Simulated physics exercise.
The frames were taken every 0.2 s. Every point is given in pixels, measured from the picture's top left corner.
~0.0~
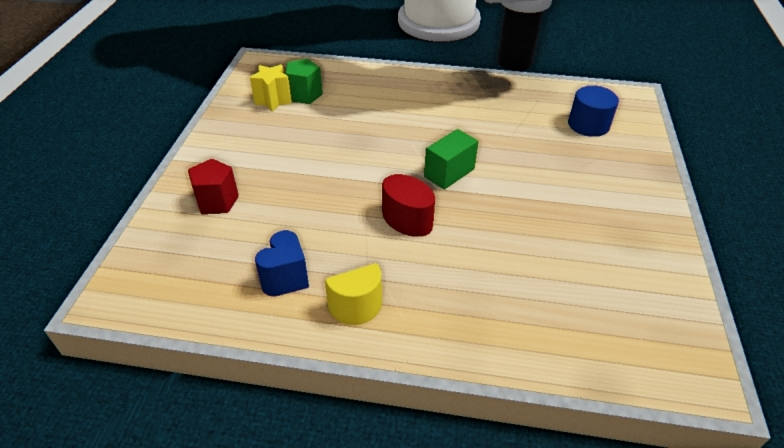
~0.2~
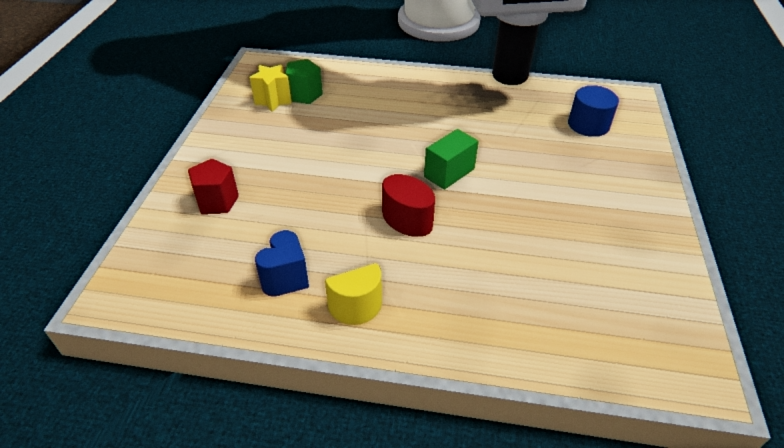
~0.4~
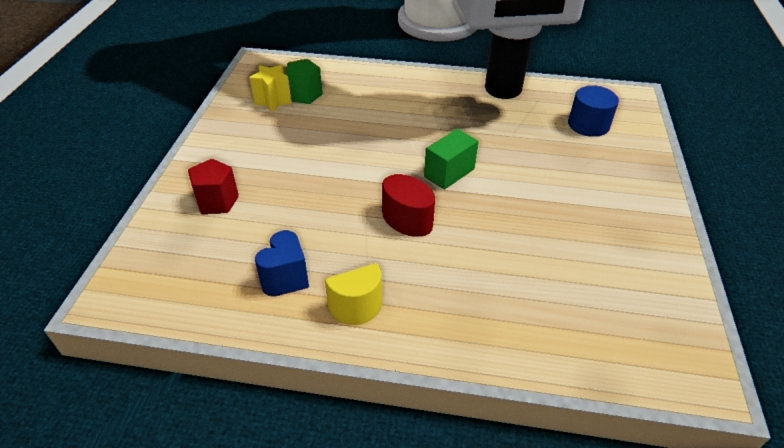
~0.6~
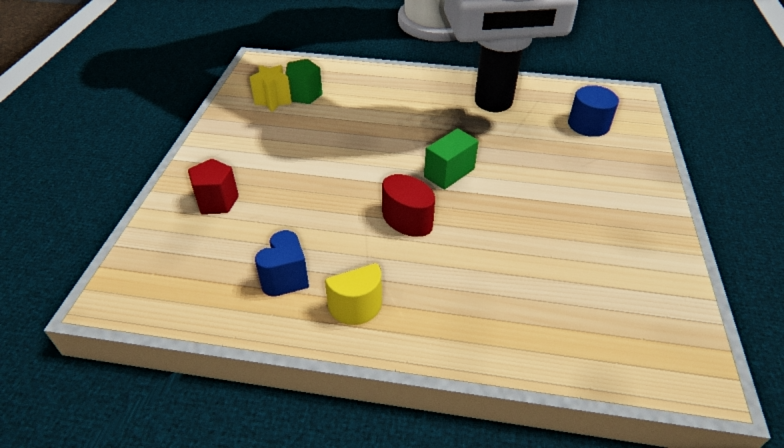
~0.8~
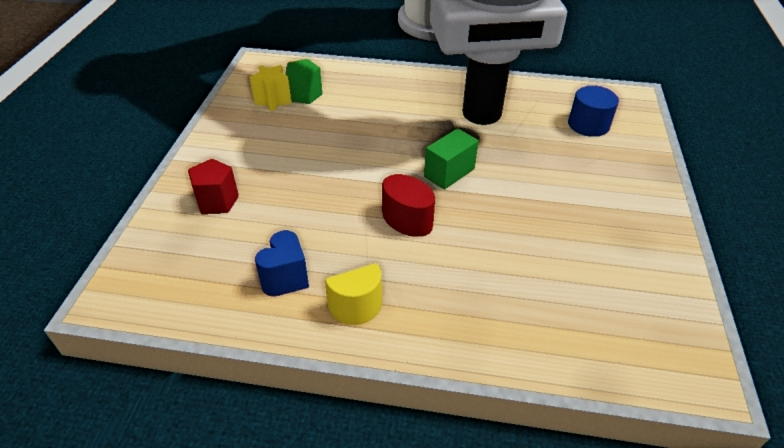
A robot arm moves its black bar forward over the board toward the green block.
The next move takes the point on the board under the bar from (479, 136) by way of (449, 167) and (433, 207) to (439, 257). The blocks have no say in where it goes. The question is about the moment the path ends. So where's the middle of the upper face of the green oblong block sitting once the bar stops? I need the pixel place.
So, by the moment the path ends, you'll find the top centre of the green oblong block at (396, 252).
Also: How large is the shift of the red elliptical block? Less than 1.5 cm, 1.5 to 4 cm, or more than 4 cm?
The answer will be the long band, over 4 cm.
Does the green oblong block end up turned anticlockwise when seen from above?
No, that is not what happens.
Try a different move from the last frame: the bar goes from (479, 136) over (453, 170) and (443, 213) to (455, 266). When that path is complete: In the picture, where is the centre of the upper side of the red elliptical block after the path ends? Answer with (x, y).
Around pixel (351, 240).
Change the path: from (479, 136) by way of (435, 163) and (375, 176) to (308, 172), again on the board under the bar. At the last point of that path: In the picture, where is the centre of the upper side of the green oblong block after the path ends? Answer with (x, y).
Roughly at (434, 171).
The first path, step by step. One third of the way, bar (451, 146); green oblong block (439, 165), turned 20° anticlockwise.
Two thirds of the way, bar (435, 185); red elliptical block (375, 231); green oblong block (415, 209).
At the end, bar (442, 235); yellow half-round block (353, 289), turned 15° clockwise; red elliptical block (342, 252), turned 30° clockwise; green oblong block (396, 252), turned 40° clockwise.
